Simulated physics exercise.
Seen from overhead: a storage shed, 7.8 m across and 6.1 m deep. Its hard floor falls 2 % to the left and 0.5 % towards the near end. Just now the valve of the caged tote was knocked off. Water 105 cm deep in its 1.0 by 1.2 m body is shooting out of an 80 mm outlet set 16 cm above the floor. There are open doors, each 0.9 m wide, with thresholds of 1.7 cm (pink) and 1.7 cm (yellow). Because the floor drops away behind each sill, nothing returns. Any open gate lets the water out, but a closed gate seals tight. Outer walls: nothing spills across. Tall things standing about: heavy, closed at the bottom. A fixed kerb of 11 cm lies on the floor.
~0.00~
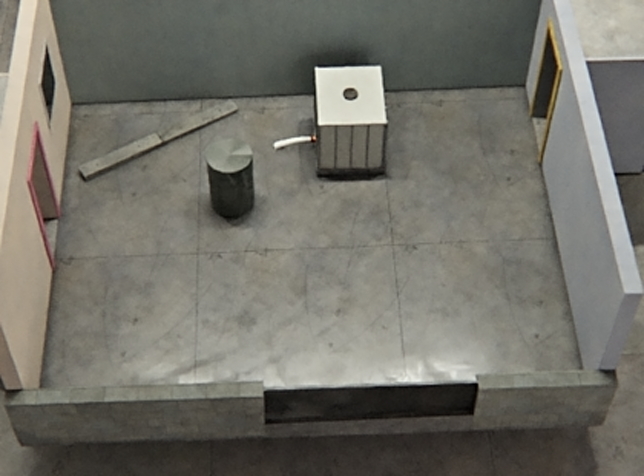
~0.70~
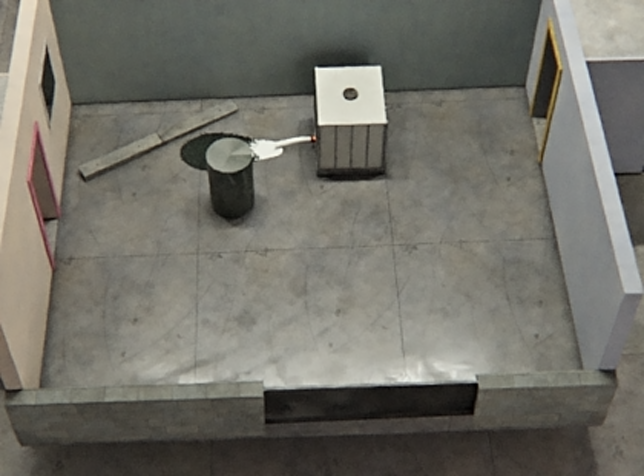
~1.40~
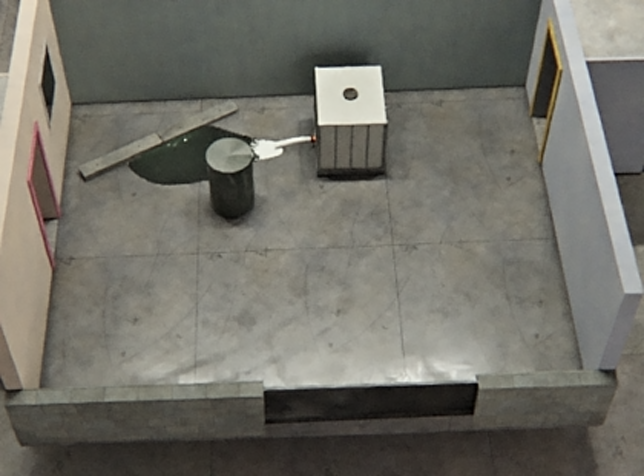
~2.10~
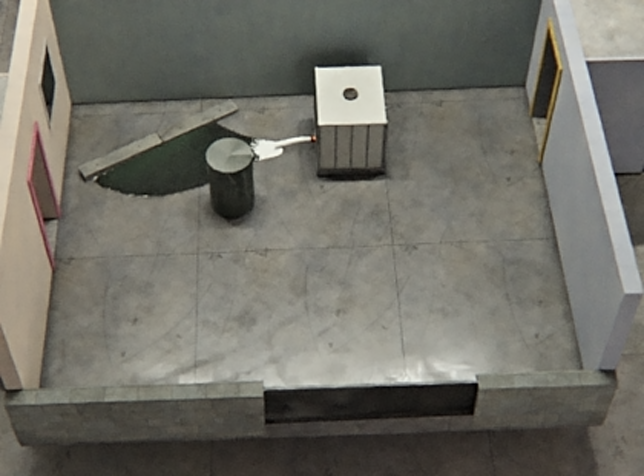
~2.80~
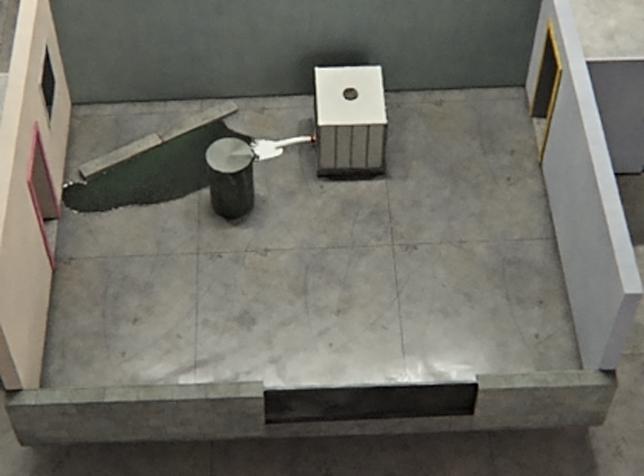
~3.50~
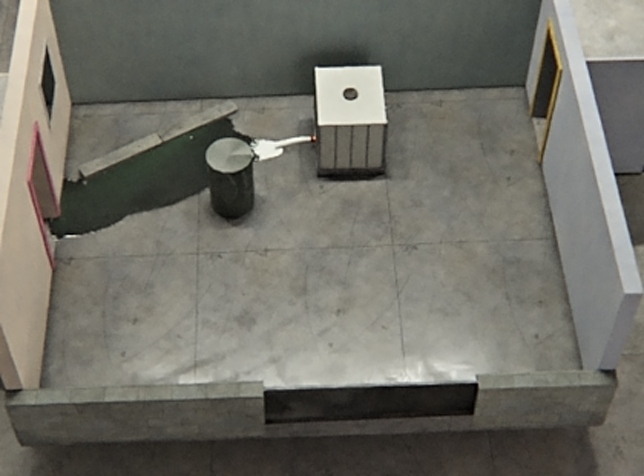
Storage shed floor from overhead, dark water shooting from a caged tote's outlet, spreading left along a low barrier to the pink-framed doorway.
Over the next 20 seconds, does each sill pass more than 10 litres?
My prediction: The pink door beats the cutoff. The yellow door misses the cutoff.
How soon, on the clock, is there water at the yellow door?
Yellow not within the 20 s.
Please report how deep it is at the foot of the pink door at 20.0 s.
A ruler would show around 4.0 cm.
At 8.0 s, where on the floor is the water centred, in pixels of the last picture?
(114, 217).
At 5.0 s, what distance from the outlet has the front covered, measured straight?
About 5.0 metres.
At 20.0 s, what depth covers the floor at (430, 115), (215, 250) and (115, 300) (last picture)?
In order, roughly 0.0, 0.0 and 2.0 cm.
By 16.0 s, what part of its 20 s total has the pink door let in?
About 75 %.
After 5.0 s water covers 10 % of the floor and is deepest (5 cm) near (176, 145); pink door 3.4 cm at the sill, 2 L in, yellow door not reached.
After 8.0 s water covers 15 % of the floor and is deepest (5 cm) near (176, 145); pink door 3.7 cm at the sill, 13 L in, yellow door not reached.
After 12.0 s water covers 20 % of the floor and is deepest (5 cm) near (36, 419); pink door 3.8 cm at the sill, 30 L in, yellow door not reached.
After 16.0 s water covers 25 % of the floor and is deepest (5 cm) near (36, 419); pink door 3.8 cm at the sill, 46 L in, yellow door not reached.
After 20.0 s water covers 25 % of the floor and is deepest (6 cm) near (36, 419); pink door 3.8 cm at the sill, 63 L in, yellow door not reached.
